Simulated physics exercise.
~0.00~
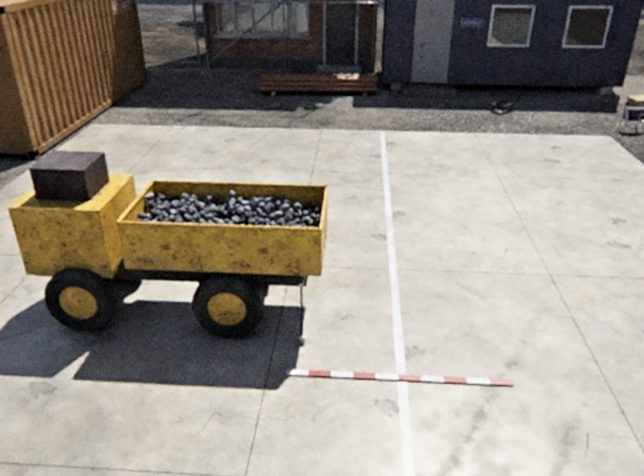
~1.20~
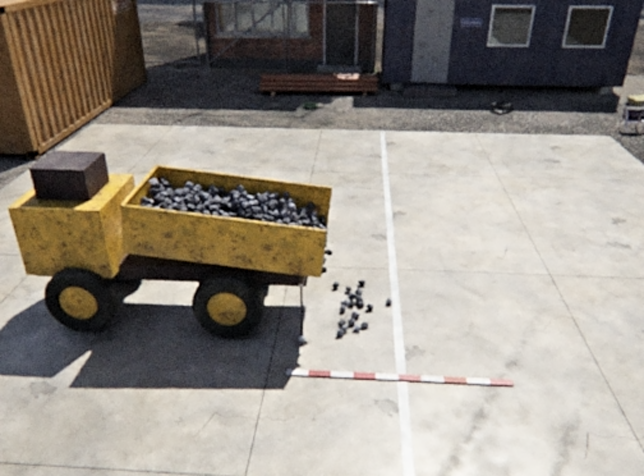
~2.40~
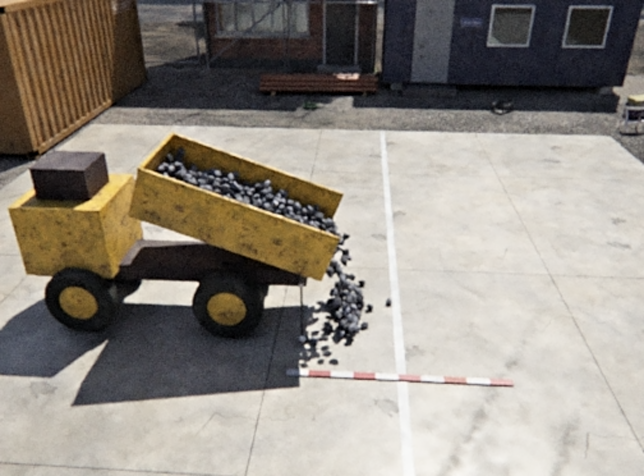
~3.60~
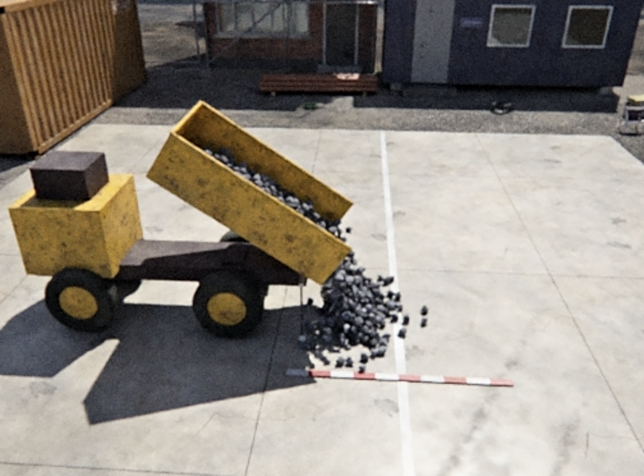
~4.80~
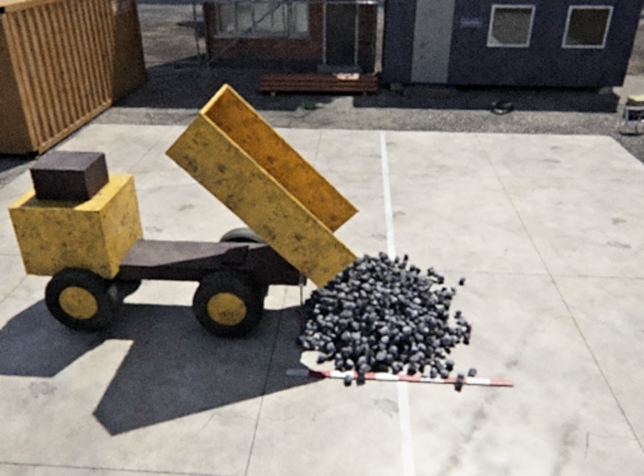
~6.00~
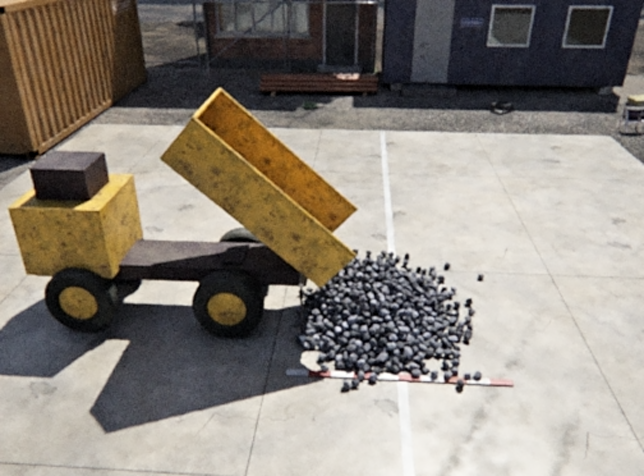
On a concrete yard, a yellow truck tips its bed, piling dark stones across a white line.
